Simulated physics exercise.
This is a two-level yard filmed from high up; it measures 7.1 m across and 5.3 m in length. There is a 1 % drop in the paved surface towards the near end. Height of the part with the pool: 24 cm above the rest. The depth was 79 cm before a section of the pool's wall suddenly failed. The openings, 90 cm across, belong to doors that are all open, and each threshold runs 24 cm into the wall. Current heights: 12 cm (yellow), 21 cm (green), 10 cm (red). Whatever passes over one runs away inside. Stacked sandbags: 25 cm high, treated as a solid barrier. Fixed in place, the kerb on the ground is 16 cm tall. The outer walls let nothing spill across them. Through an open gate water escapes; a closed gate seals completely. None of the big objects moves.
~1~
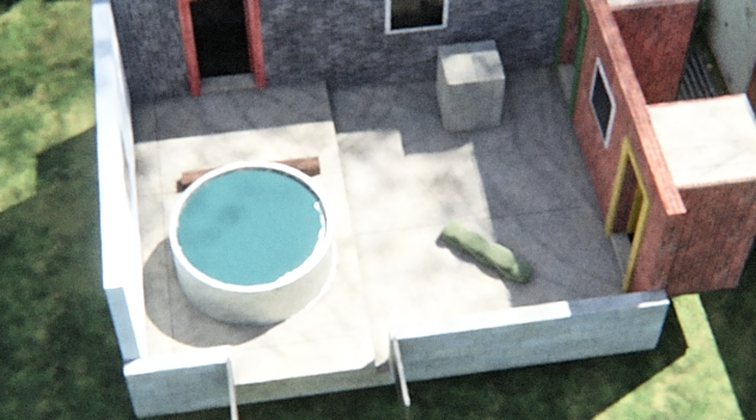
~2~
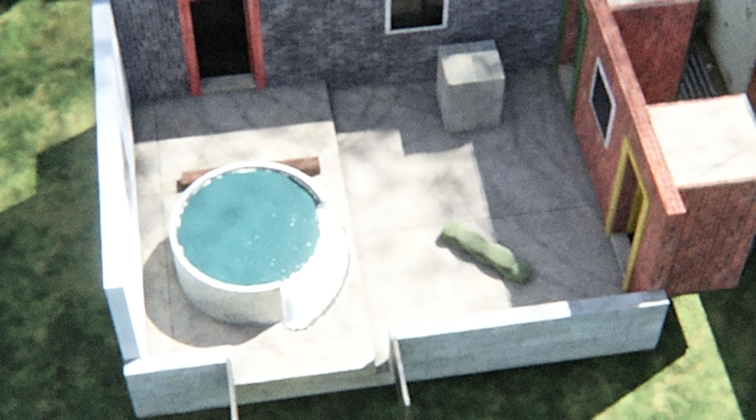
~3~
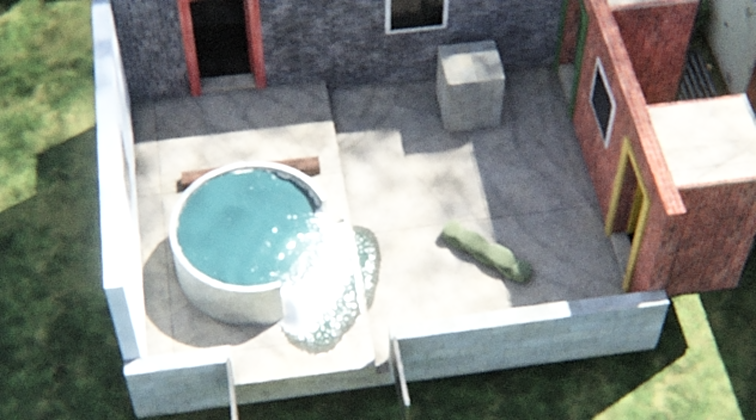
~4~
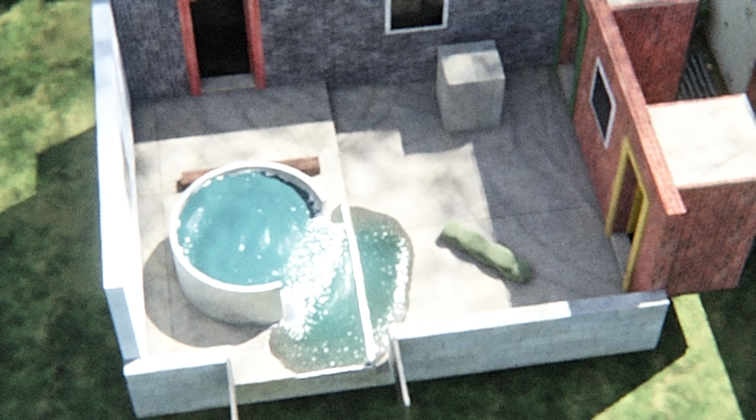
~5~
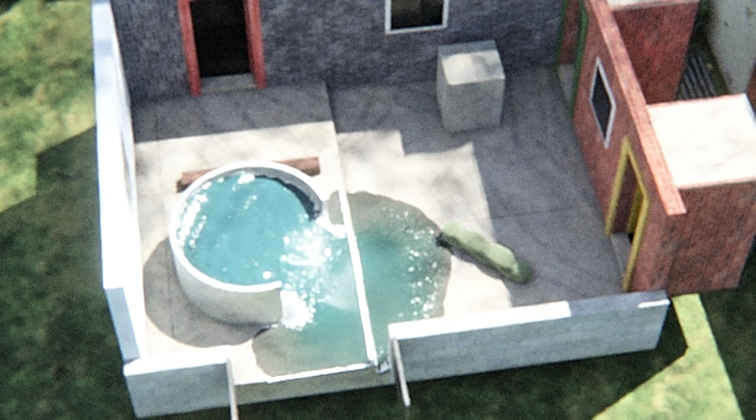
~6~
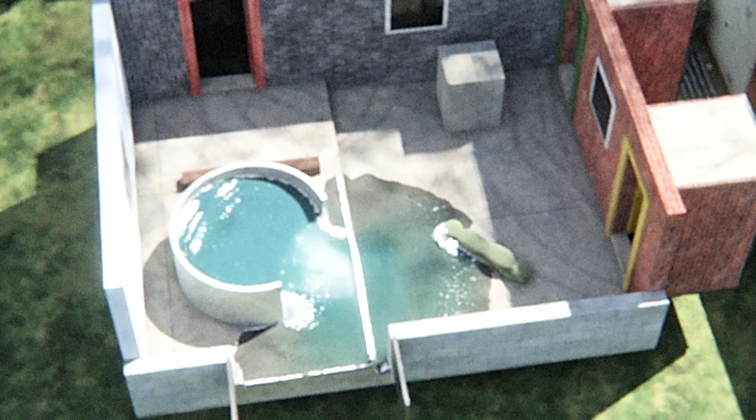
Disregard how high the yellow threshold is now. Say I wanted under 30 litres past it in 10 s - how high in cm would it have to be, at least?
You would need about 27 cm.
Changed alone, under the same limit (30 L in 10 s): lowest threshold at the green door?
The green door needs around 15 cm.
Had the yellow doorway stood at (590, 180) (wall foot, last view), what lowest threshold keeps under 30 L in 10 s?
Roughly 7.0 cm.
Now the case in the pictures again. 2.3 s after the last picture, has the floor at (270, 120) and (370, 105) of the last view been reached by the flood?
First spot untouched, second untouched.
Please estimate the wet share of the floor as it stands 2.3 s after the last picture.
Roughly 45 percent of the floor.
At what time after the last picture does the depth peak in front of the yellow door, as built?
Around 2.0 seconds.
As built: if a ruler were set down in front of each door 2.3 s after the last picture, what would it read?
In cm: Yellow 28, green 9, red 0.
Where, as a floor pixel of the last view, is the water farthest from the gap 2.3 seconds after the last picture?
I'd put the front's tip around (552, 67).
Then, 0.7 s after the last picture water covers 30 % of the floor, deepest (36 cm) near (403, 356); it has not reached the yellow door.
Then, 2.3 s after the last picture water covers 45 % of the floor, deepest (42 cm) near (634, 325); 28 cm at the yellow door, 78 litres in over its 12 cm threshold.
Then, 9.3 s after the last picture water covers 60 % of the floor, deepest (18 cm) near (631, 315); 16 cm at the yellow door, 189 litres in over its 12 cm threshold.
At the yellow door as built, the water peaked near 29 cm, 2.1 s after the last picture.
With a threshold of 23 cm, 56 litres would have come in within the 10 s; with 31.5 cm, 16 litres. So under 30 litres takes about 27 cm.
